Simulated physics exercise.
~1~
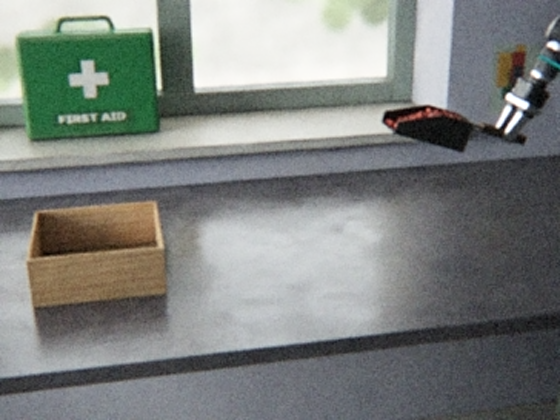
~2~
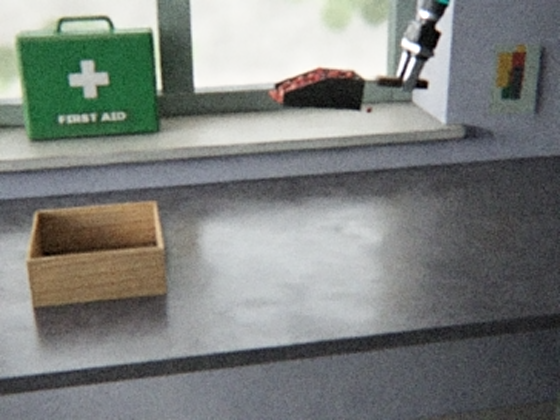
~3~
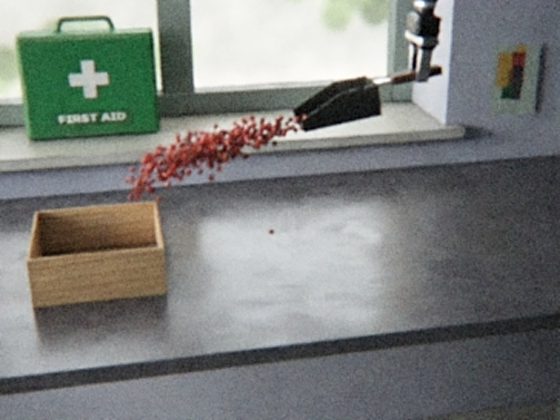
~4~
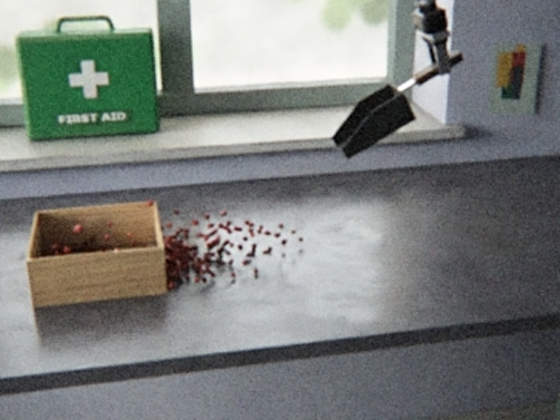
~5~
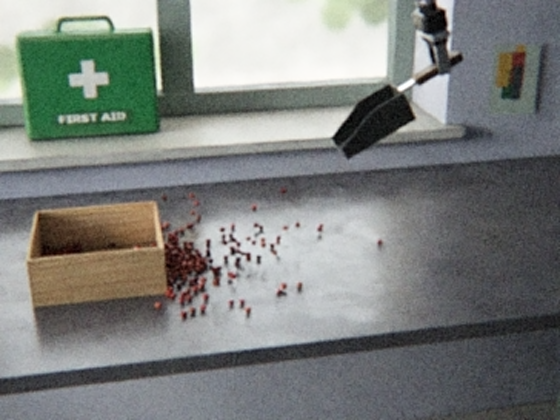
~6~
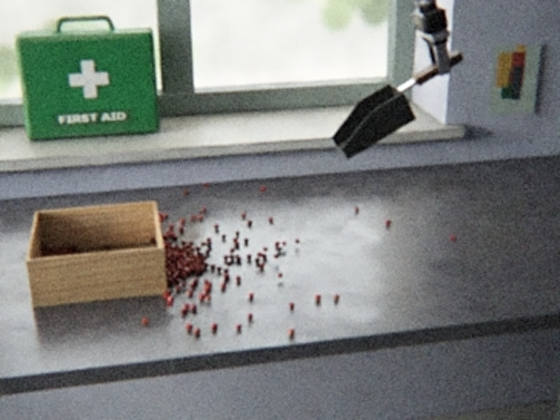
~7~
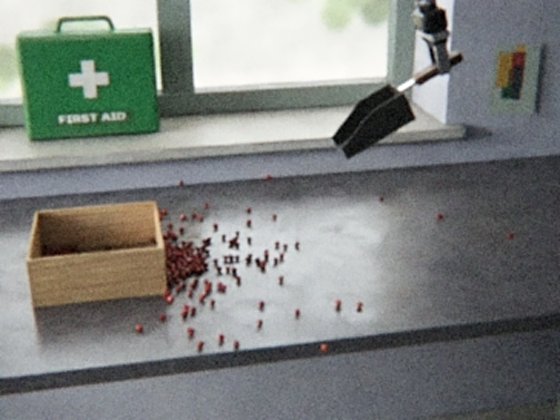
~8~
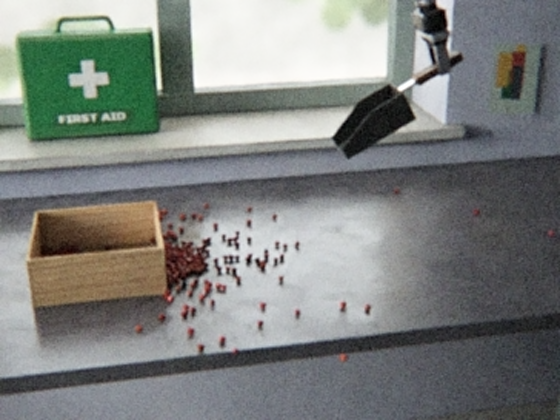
The footage shows a robot arm swinging a black scoop of red beads leftward, then tipping it so they stream toward a wooden box beside a green first aid kit; some land inside, while many pile against its right side and scatter across the grey table.
